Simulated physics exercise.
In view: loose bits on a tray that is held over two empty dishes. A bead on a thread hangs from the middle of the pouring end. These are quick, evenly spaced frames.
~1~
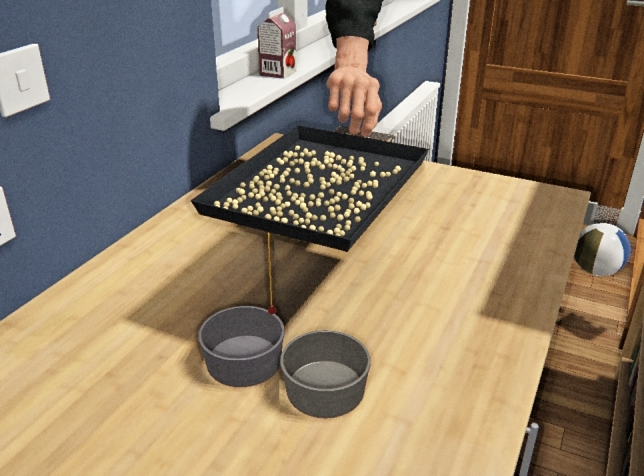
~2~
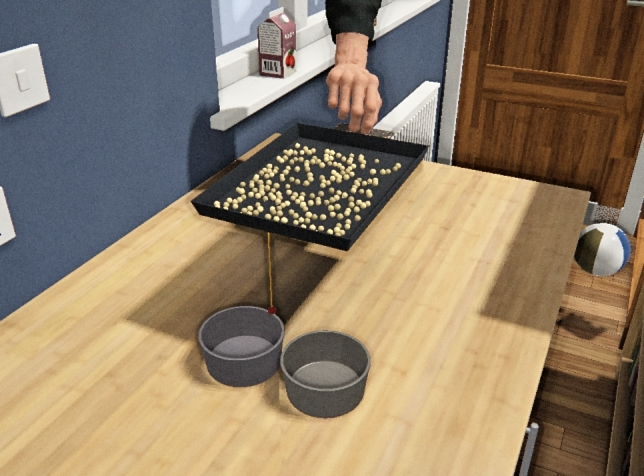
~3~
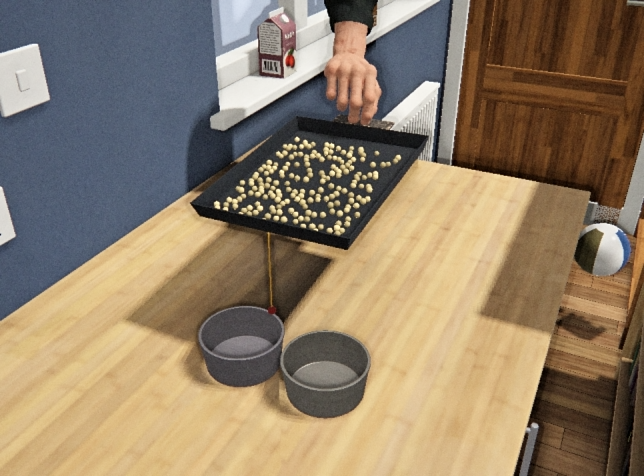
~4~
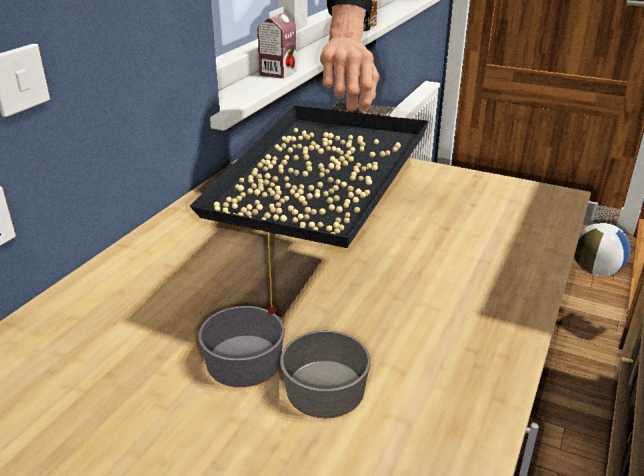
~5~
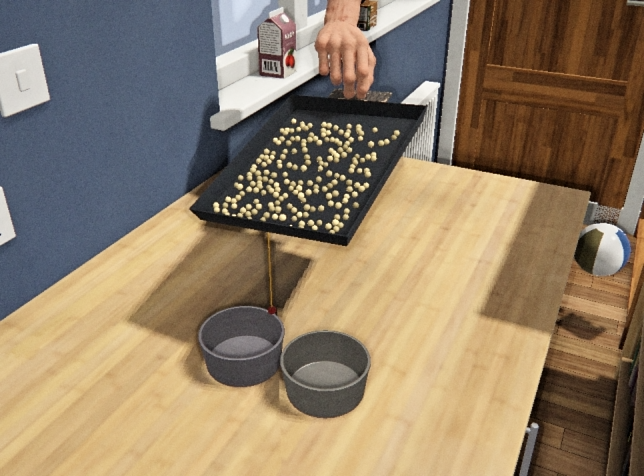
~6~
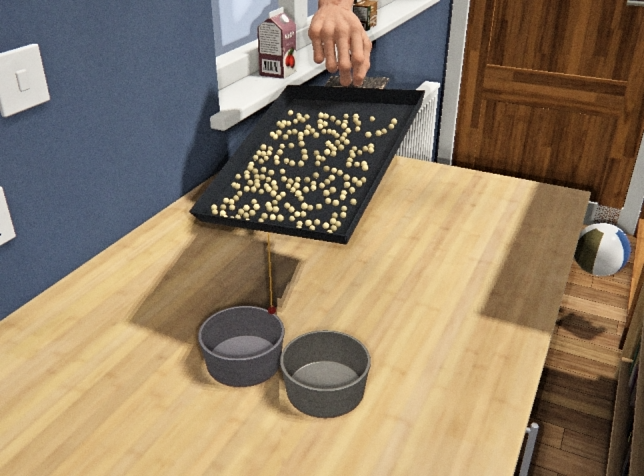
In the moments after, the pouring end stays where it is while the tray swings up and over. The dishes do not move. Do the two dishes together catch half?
In the dishes lies only the smaller part of it.
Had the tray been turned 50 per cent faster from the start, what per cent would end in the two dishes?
Near 30 %.
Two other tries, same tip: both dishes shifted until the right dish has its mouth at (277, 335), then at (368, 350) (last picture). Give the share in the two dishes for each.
Near 90 % and 0 %.
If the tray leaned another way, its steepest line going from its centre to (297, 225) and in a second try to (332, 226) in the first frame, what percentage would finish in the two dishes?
First some 90, then 70 per cent.
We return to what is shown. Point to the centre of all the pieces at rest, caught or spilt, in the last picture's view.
Close to (199, 344).
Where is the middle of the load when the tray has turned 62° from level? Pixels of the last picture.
Roughly at (232, 216).
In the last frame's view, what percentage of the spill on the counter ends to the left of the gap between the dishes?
Some 100 per cent.
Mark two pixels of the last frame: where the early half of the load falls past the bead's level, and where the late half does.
First near (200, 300), later near (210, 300).
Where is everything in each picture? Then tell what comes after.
Corners of the pouring end (198, 199) and (347, 236), level; middle of the load (303, 196), soya beans; left dish (220, 369); right dish (306, 399); bead on its thread (272, 310), in the first frame.
Corners of the pouring end (198, 200) and (347, 235), level; middle of the load (303, 195), in the second frame.
Corners of the pouring end (197, 201) and (347, 234), tipped barely, lowest at the left corner; middle of the load (302, 192), in the third frame.
Corners of the pouring end (197, 204) and (345, 233), tipped a little, lowest at the left corner; middle of the load (302, 187), in the fourth frame.
Corners of the pouring end (196, 206) and (344, 232), tipped a little, lowest at the left corner; middle of the load (300, 183), in the fifth frame.
Corners of the pouring end (196, 209) and (343, 231), tipped clearly, lowest at the left corner; middle of the load (298, 180); left dish (220, 369); right dish (306, 399), in the sixth frame.
Just after the last frame, tray tipped steeply; almost all on the tray; just a few in the left dish; about a tenth in the air.
A moment on, tray tipped past a quarter turn; roughly a quarter on the tray; about a tenth in the left dish; roughly a third outside both; roughly a third in the air.
Further on, tray tipped past a quarter turn; roughly a third in the left dish; roughly two thirds outside both.
When it is over, tray tipped past a quarter turn; not one in the right dish; roughly a third in the left dish; roughly two thirds outside both.
